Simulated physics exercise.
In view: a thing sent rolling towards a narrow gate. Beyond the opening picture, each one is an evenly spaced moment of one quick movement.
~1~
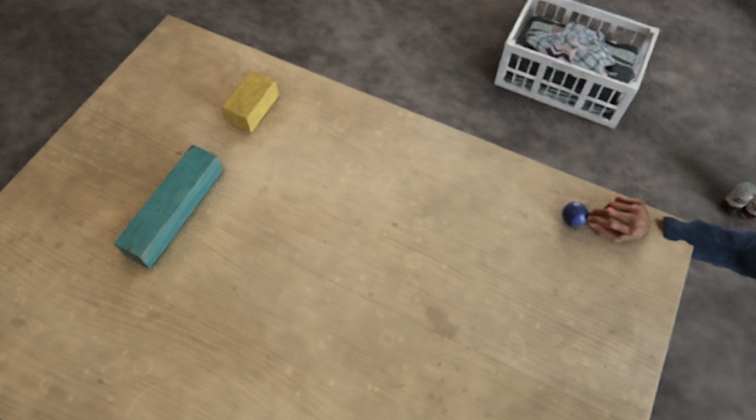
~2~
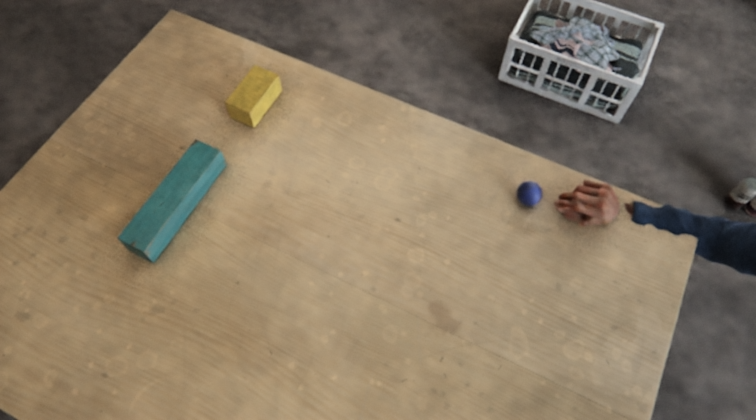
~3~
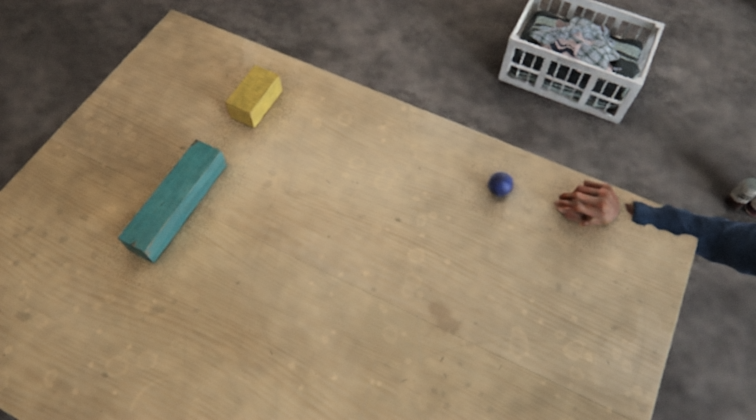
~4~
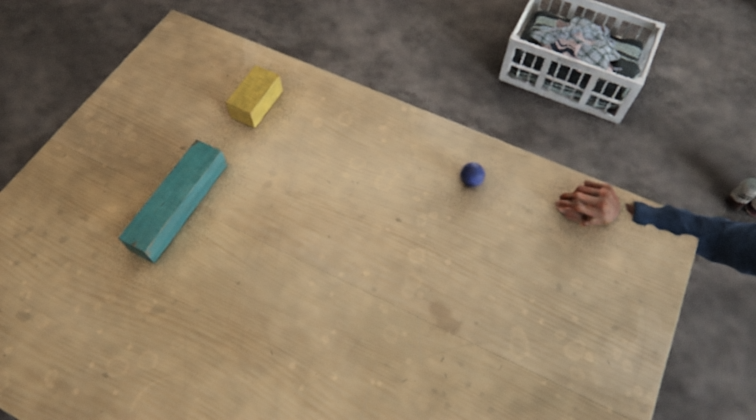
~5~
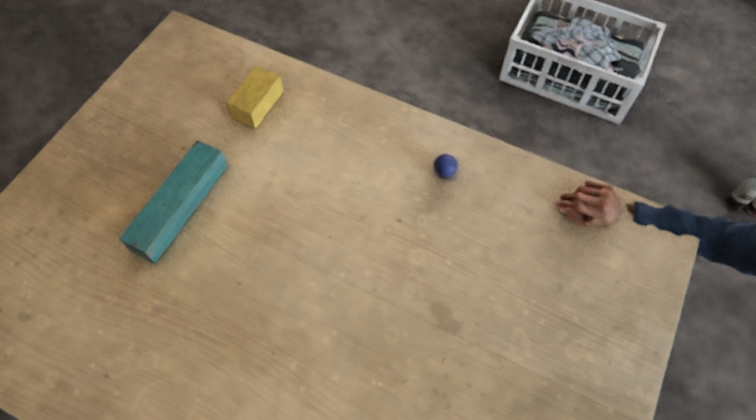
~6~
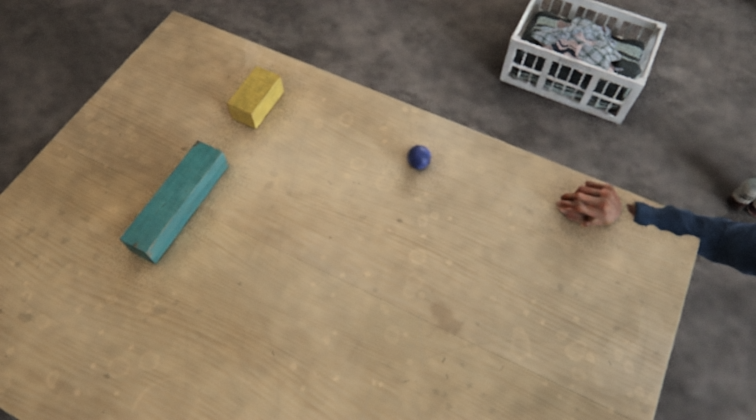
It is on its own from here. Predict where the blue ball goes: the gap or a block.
The blue ball meets a block.
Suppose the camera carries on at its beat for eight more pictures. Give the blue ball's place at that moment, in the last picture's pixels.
Predicted spot: Roughly (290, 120).
Then, 0.26 s past the last view, blue ball coming back near (279, 111).
Then, 0.78 s past the last view, blue ball coming back near (314, 149).
Then, 1.24 s past the last view, blue ball coming back near (333, 173).
Finally, the blue ball hits a block.
